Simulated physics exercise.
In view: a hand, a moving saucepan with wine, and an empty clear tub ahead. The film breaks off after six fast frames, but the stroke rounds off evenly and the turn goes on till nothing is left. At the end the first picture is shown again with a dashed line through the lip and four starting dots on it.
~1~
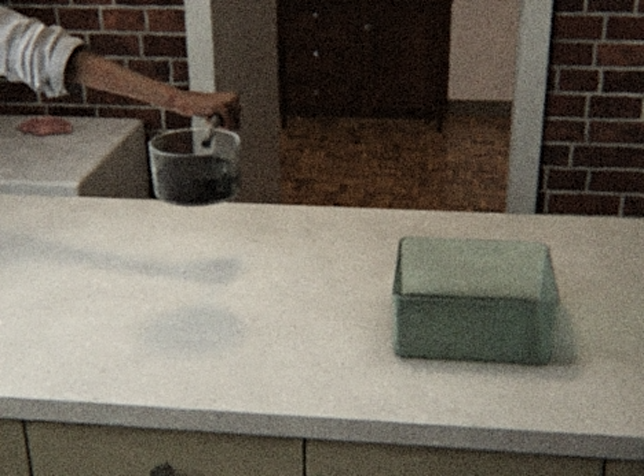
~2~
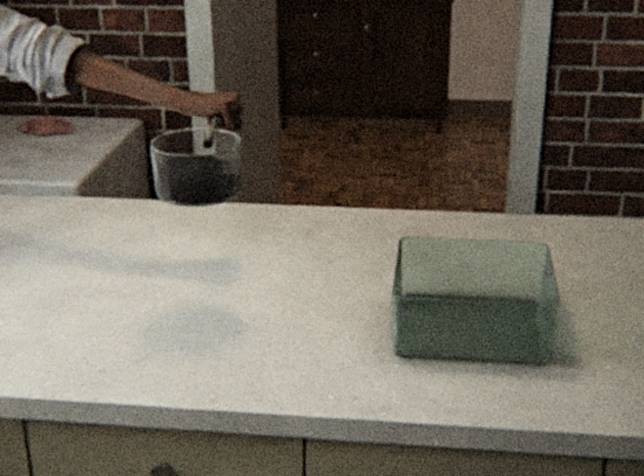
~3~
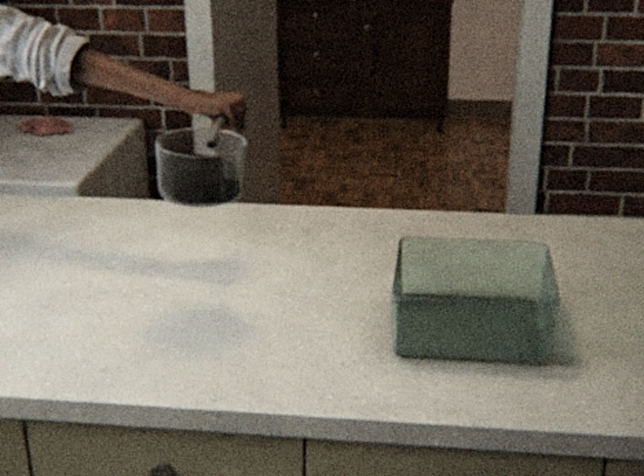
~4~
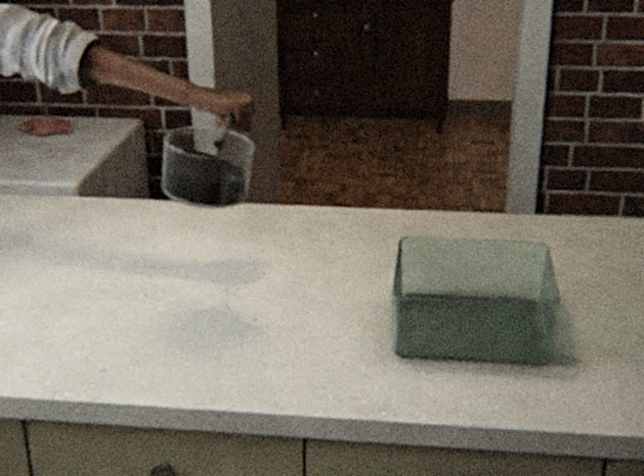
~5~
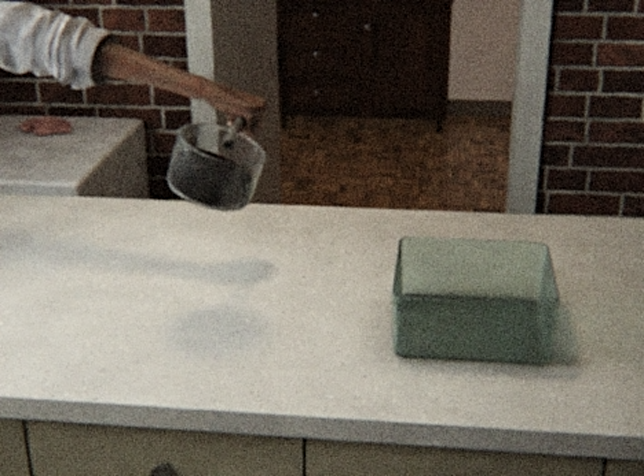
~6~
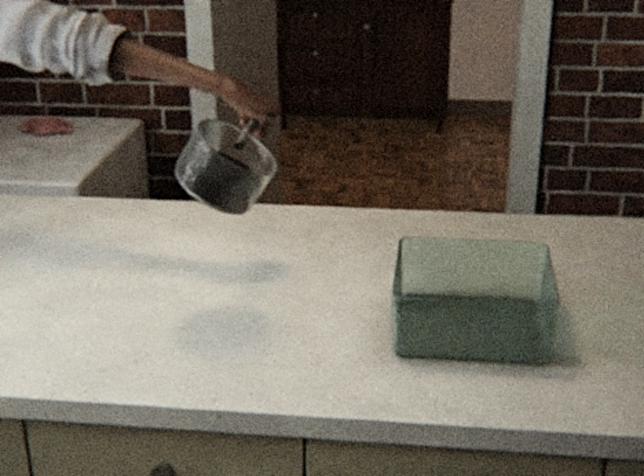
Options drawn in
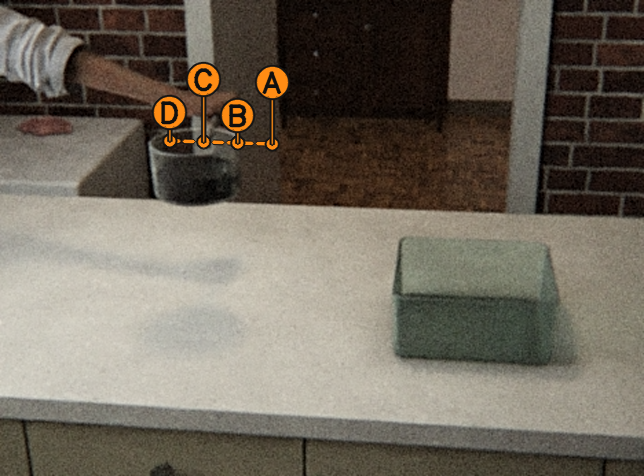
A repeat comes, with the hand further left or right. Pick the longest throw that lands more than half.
Use dot A.
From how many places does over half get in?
One of the four.
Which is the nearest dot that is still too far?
Dot B.
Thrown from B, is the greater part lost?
Yes, that goes wrong.
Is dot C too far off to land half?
Yes.
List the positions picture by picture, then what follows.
Upright, lip at (237, 143); tub from (393, 354) to (552, 362); nothing has left yet.
Upright, lip at (239, 143); nothing has left yet.
Tipped about 3°, lip at (244, 145); nothing has left yet.
Tipped about 10°, lip at (253, 150); nothing has left yet.
Tipped about 20°, lip at (264, 159); nothing has left yet.
Tipped about 32°, lip at (275, 169); nothing has left yet.
On the marked copy, A at (272, 144); B at (237, 143); C at (203, 141); D at (169, 140).
With A, about 68 % lands in the tub, 20 % falls short and 12 % goes beside or beyond.
With B, about 4 % lands in the tub, 94 % falls short.
With C, about 0 % lands in the tub, 100 % falls short.
With D, about 0 % lands in the tub, 100 % falls short.
